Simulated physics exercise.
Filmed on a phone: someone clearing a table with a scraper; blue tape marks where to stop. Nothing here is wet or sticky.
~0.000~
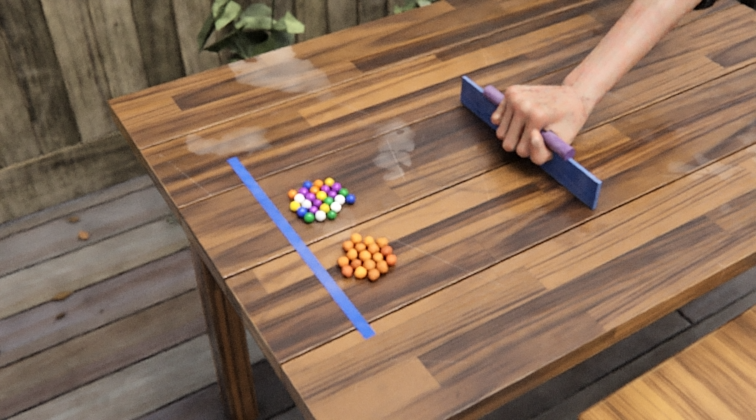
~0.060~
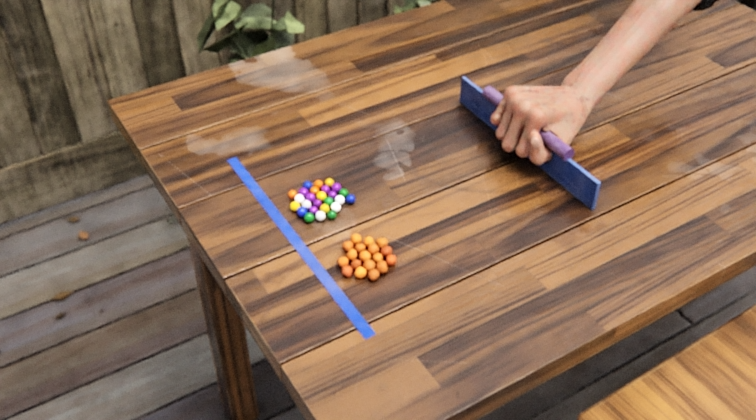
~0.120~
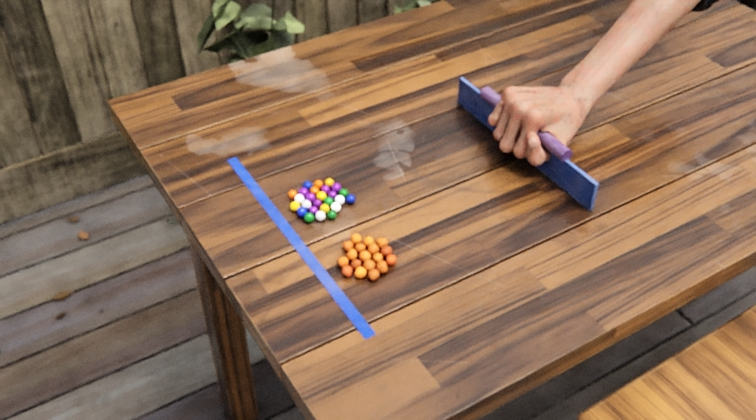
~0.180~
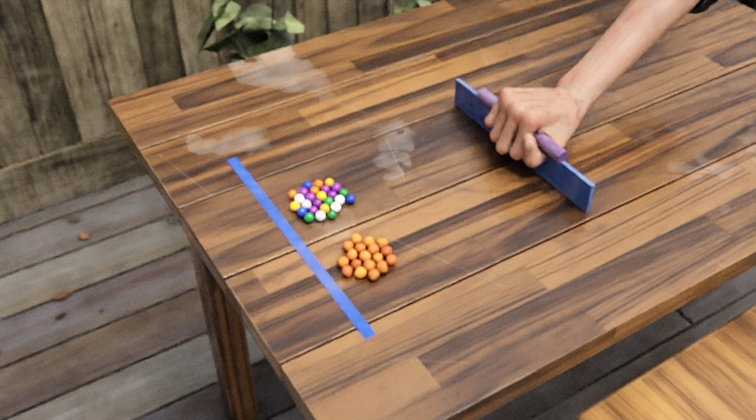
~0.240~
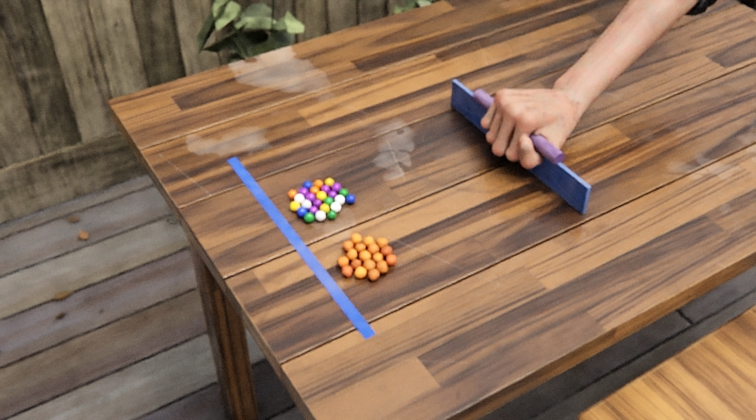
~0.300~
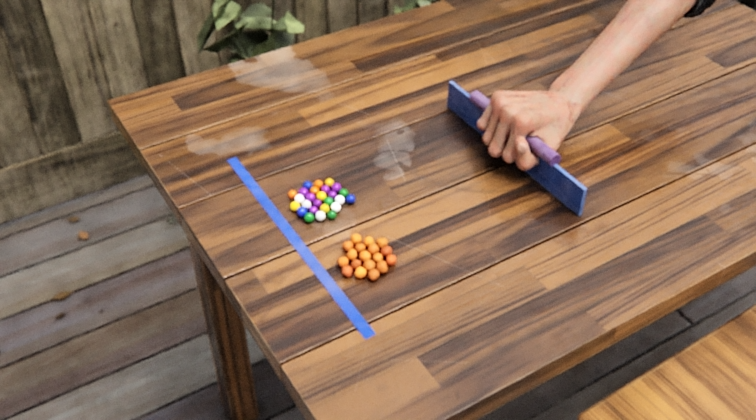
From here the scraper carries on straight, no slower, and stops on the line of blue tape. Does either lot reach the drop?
The near lot stays on top; the far lot stays on top.
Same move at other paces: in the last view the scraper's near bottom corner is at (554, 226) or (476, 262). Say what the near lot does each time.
At the first place it remains up there, at the second it loses pieces over the edge.
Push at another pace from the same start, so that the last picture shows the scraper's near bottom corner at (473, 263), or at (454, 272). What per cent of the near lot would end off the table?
The first gives 100 %, the second 100 %.
After 1.88 s, scraper still moving, near (406, 172); near lot all on the table, its front near (347, 271); far lot all on the table, its front near (295, 206).
After 3.48 s, scraper stopped at the blue tape; near lot all on the table, its front near (288, 285); far lot all on the table, its front near (243, 223).
After 3.76 s, scraper stopped at the blue tape; near lot all on the table, its front near (287, 286); far lot all on the table, its front near (222, 209).
At rest (4.0 s), scraper stopped at the blue tape; near lot all on the table, its front near (287, 286); far lot all on the table, its front near (221, 209).
